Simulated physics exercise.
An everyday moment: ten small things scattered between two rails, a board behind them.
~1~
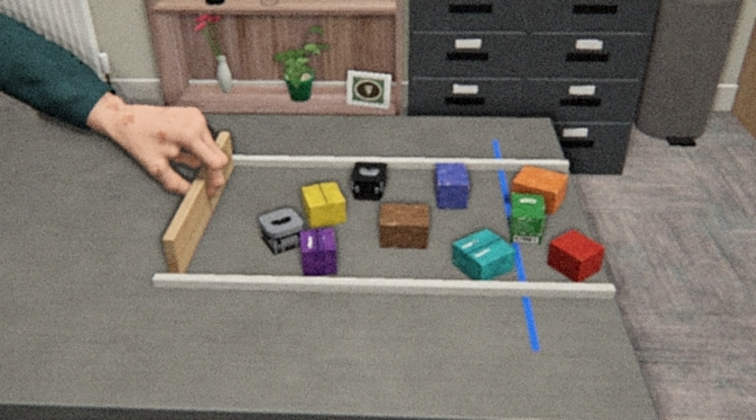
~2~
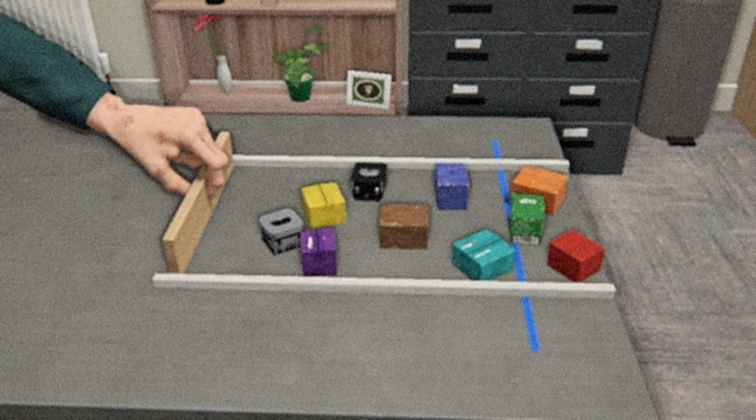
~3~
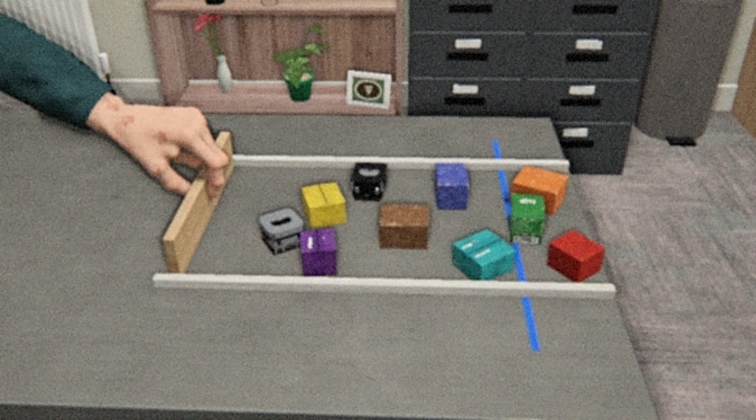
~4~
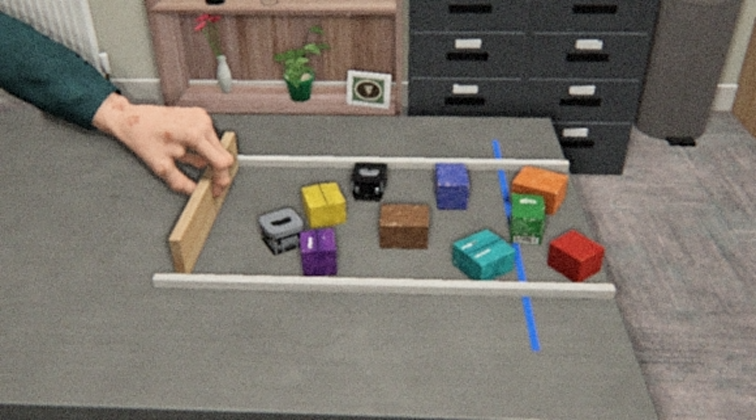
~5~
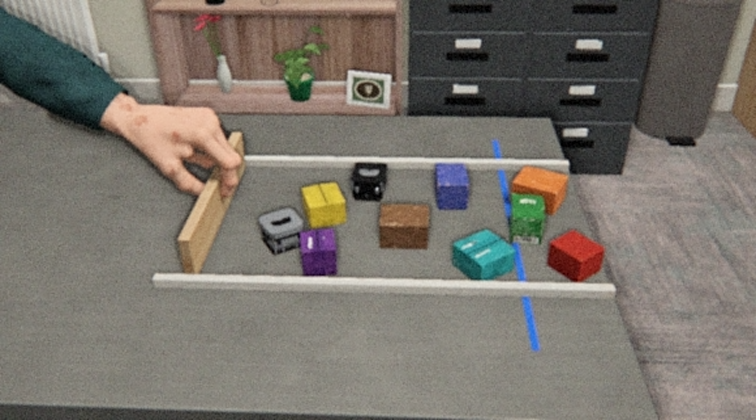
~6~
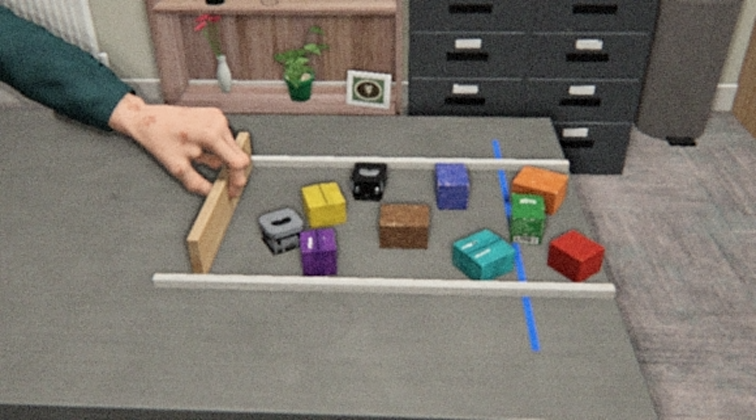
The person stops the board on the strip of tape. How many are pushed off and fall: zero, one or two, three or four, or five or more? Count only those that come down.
Outcome: The number that fall off is three or four.
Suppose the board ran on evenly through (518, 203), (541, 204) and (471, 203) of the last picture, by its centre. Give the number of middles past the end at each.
Past the end: 3, 6 and 0.
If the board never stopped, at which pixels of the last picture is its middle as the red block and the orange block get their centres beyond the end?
About (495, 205), and (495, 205) for the other.
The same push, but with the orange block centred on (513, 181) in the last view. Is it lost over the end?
It drops off.
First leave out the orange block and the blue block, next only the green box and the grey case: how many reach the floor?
First 2, then 2.
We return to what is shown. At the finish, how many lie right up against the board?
It touches 4.
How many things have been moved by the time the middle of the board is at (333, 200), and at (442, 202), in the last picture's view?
3 and 8.
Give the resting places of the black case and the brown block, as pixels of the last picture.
The black case at (522, 184), the brown block at (578, 231).
Soon after, none off yet; red block at rest near (575, 256); orange block at rest near (539, 190); green box at rest near (526, 219).
At rest, the number that fall off is three or four; fallen, green box, orange block and red block.
